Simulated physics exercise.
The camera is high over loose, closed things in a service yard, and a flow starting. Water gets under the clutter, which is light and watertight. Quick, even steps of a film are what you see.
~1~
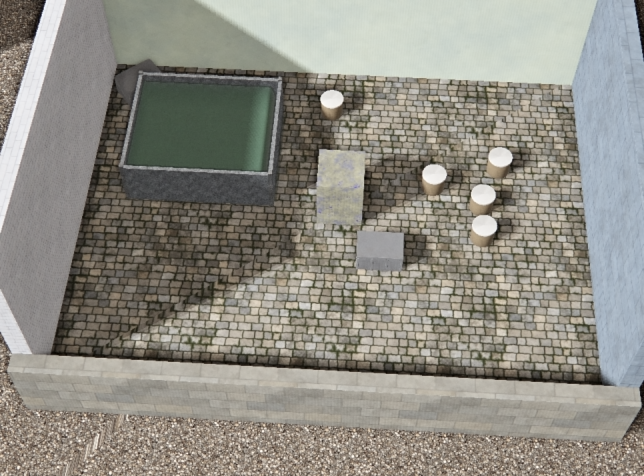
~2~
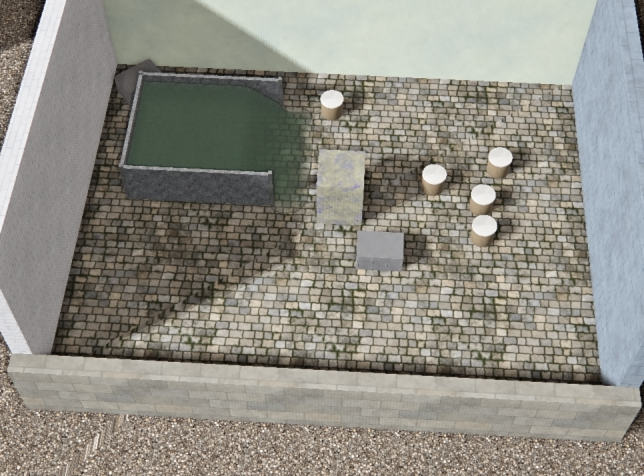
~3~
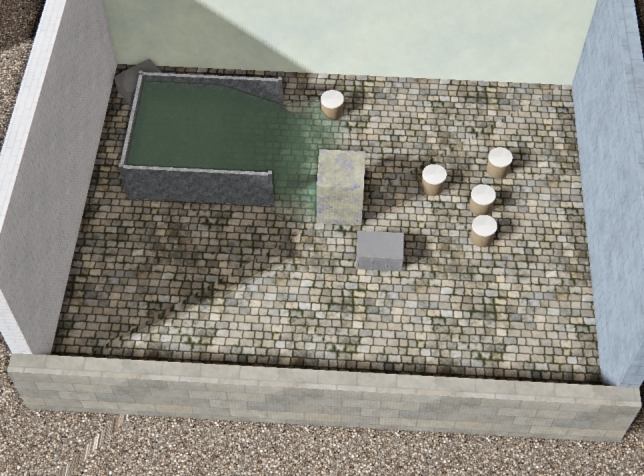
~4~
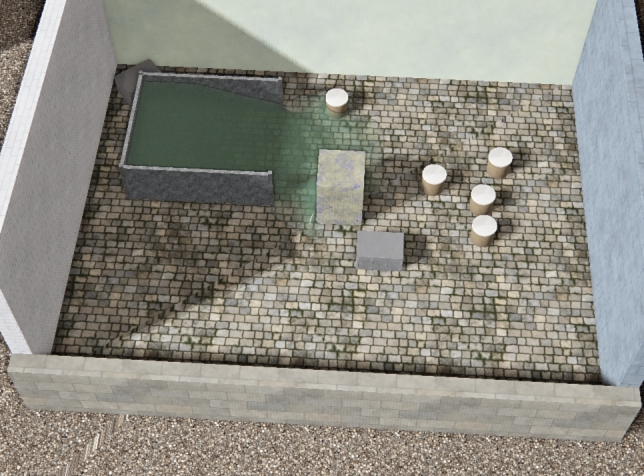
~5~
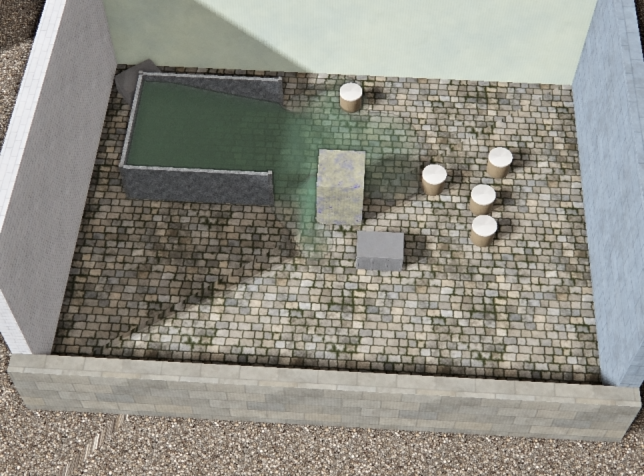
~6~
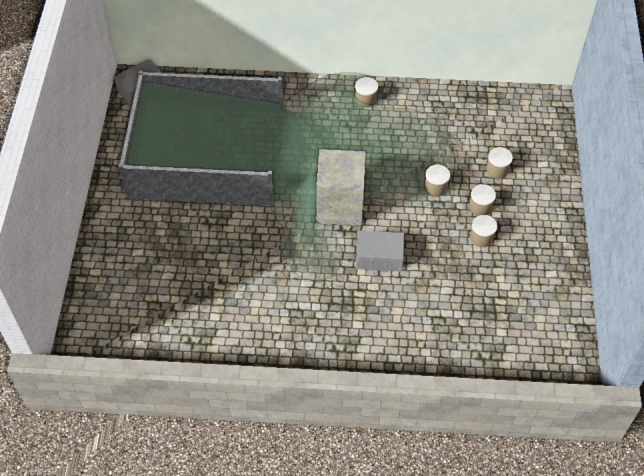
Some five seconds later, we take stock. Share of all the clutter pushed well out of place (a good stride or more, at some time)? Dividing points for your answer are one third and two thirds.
Answer: A share of two thirds or more.
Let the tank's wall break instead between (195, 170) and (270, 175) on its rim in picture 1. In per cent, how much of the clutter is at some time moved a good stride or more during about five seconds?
I'd say near 0 %.
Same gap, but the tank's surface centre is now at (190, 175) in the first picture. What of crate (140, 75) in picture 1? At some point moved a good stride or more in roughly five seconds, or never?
Lab note - finding: Distance not reached.
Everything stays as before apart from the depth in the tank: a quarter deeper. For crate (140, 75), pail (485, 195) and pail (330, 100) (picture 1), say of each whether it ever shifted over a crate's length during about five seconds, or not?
Order as given: Not past it; displaced that much; displaced that much.
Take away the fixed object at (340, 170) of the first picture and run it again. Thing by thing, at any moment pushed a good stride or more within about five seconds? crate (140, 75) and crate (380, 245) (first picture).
Taking them in order, the first sits tight and the second travels far.
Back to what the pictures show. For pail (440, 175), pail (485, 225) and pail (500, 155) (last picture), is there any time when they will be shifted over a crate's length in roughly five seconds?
Goes that far, goes that far, goes that far.
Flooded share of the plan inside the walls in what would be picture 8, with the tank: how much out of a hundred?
My estimate is about 35 per cent.
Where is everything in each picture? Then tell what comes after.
The first frame shows a pail at (332, 99) rests on the ground; a pail at (435, 174) rests on the ground; 0 of 7 have shifted.
The second frame shows a pail at (332, 99), on the bottom; a pail at (435, 174), on the bottom; 0 of 7 have shifted.
The third frame shows a pail at (332, 99), on the bottom; a pail at (435, 174), on the bottom; 0 of 7 have shifted.
The fourth frame shows a pail at (337, 97), on the bottom, close to its start; a pail at (435, 174), on the bottom; 1 of 7 have shifted.
The fifth frame shows a pail at (351, 91) rests on the ground, close to its start; a pail at (435, 174), on the bottom; 1 of 7 have shifted.
The sixth frame shows a pail at (367, 86), on the bottom, a stride from its start; a pail at (438, 174) rests on the ground, close to its start; 1 of 7 have shifted.
A moment on, 2 of 7 are well off their spots; 0 afloat.
Next, 4 of 7 are well off their spots; 4 afloat.
Later, 5 of 7 are well off their spots; 2 afloat.
In the end, 5 of 7 are well off their spots, and 5 have been at some point; 5 afloat.
